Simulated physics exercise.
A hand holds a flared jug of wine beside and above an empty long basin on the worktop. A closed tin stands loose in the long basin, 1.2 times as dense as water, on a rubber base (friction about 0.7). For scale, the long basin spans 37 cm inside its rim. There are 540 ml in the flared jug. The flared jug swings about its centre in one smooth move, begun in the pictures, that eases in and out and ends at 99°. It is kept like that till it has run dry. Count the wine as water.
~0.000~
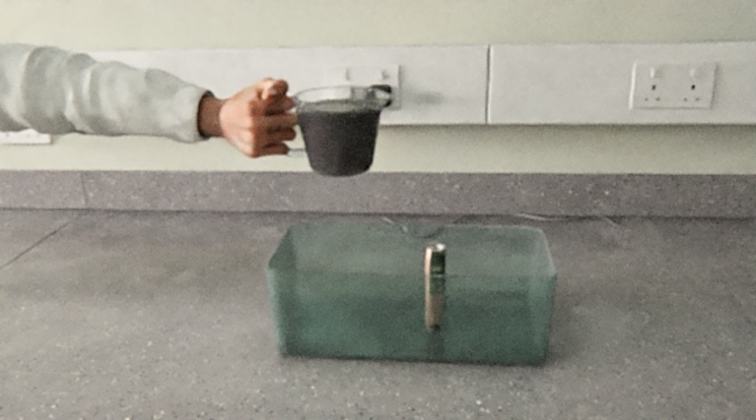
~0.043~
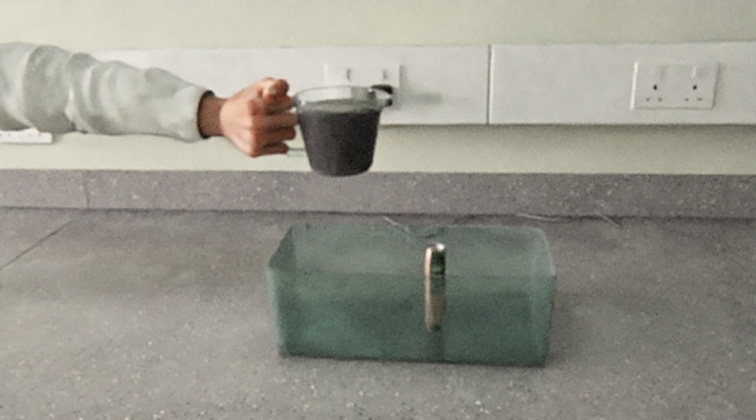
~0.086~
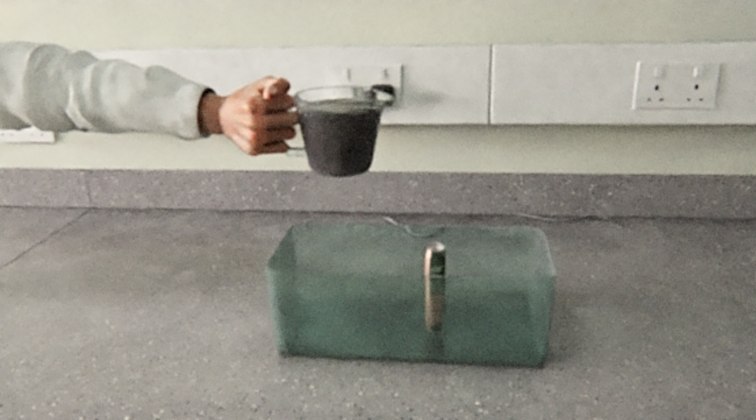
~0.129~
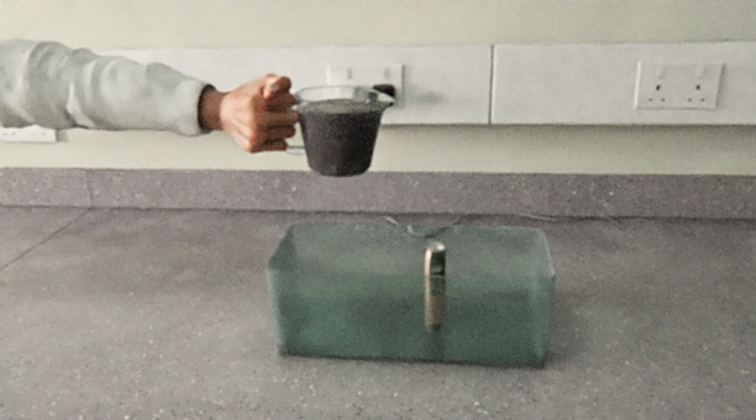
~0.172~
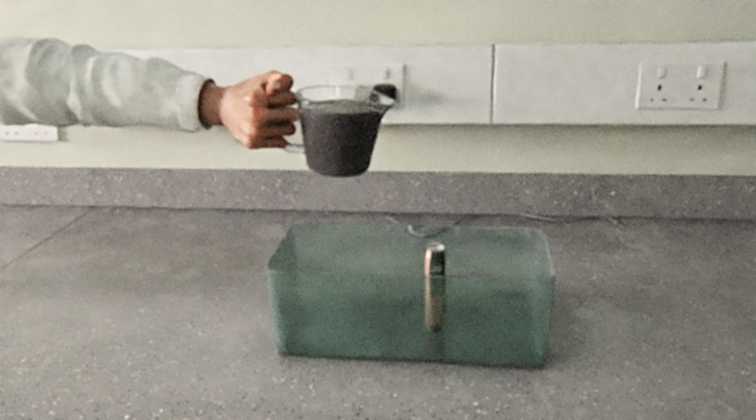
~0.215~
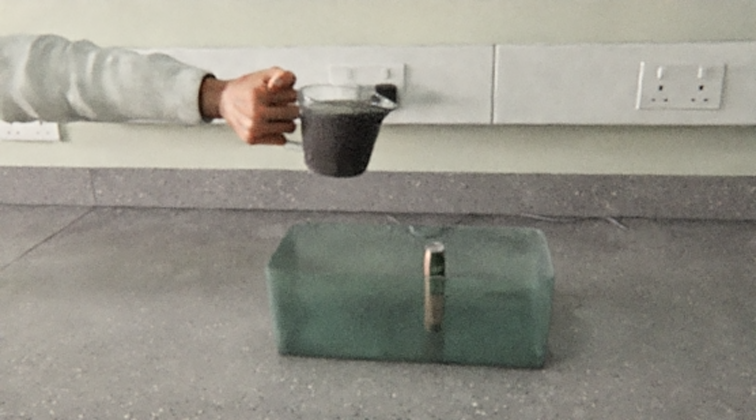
A hand in a pale grey sleeve reaches in from the left, holding a clear jug of dark liquid above a speckled grey worktop, seen from the front and slightly above. Below and to the right sits a long green, see-through basin with a slim, shiny tin upright inside, white wall sockets behind. The jug stays almost level, then tilts slightly to the right, while the camera barely shifts.
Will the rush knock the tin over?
The tin goes over.
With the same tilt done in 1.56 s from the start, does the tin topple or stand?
The tin remains upright.
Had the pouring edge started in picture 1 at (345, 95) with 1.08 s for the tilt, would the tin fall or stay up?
Then it stays up.
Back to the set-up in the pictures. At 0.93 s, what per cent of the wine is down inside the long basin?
Some 62 per cent.
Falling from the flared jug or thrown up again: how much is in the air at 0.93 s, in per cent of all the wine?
About 22 per cent.
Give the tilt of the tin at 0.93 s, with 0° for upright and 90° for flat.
It is at some 0°.
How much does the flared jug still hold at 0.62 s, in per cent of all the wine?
About 72 per cent.
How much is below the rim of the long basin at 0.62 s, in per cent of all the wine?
About 5 per cent.
Then, 0.62 s in, the tilt is 61° and 72 per cent is still to pour; the tin stands where it began.
Then, 0.93 s in, the tilt is 94° and 16 per cent is still to pour; the tin stands where it began.
Then, 1.24 s in, the tilt is 99° and 1 per cent is still to pour; the tin leans 12°.
Then, 1.58 s in, the tilt is 99° and 0 per cent is still to pour; the tin lies on its side.
Finally, the tin lies on its side.
